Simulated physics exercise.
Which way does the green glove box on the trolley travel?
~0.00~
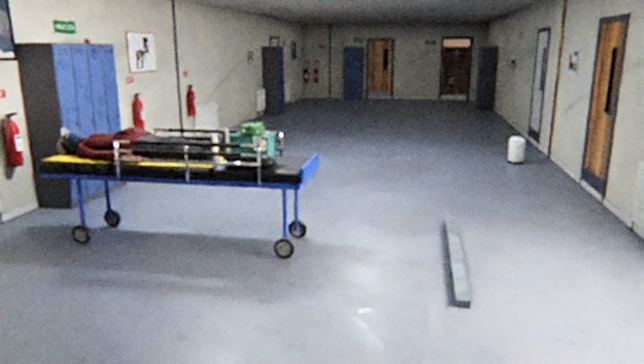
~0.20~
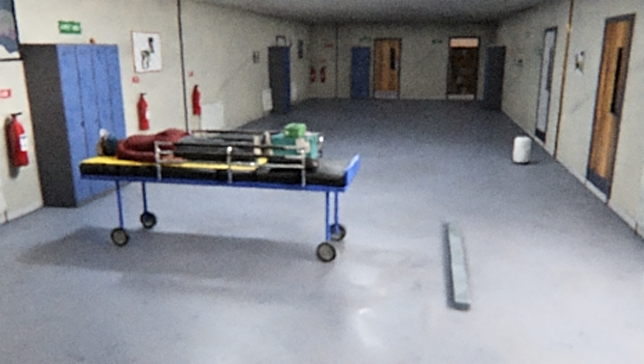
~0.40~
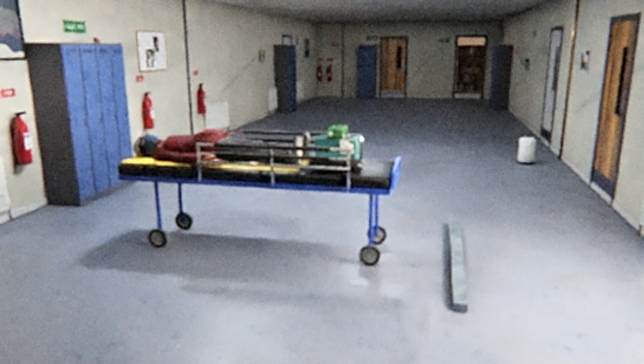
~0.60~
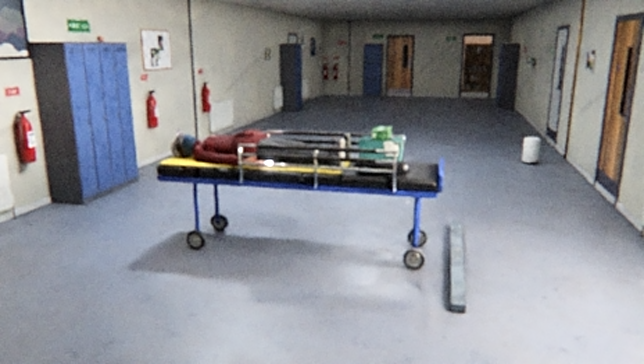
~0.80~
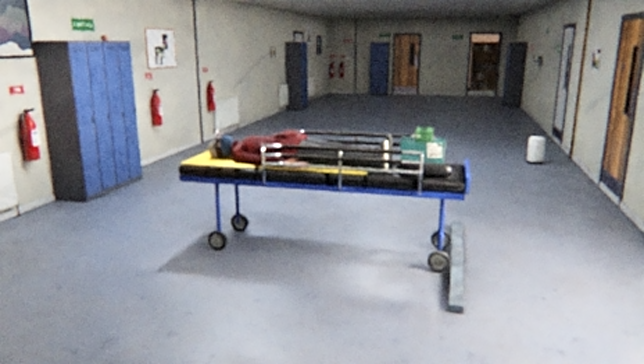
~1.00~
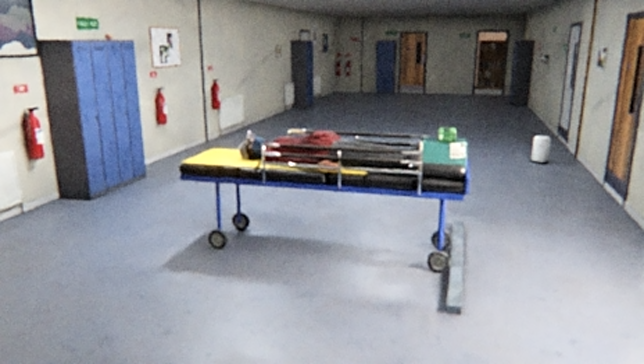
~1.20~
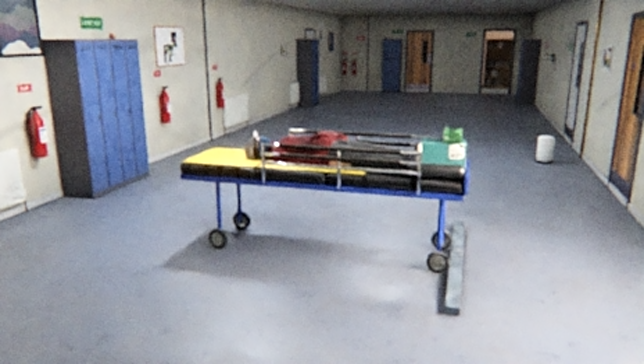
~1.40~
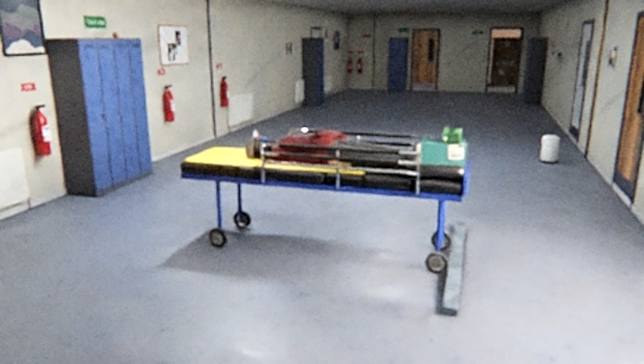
It moves to the right, riding along with the trolley and shifting slightly further that way after the trolley stops at the sill.
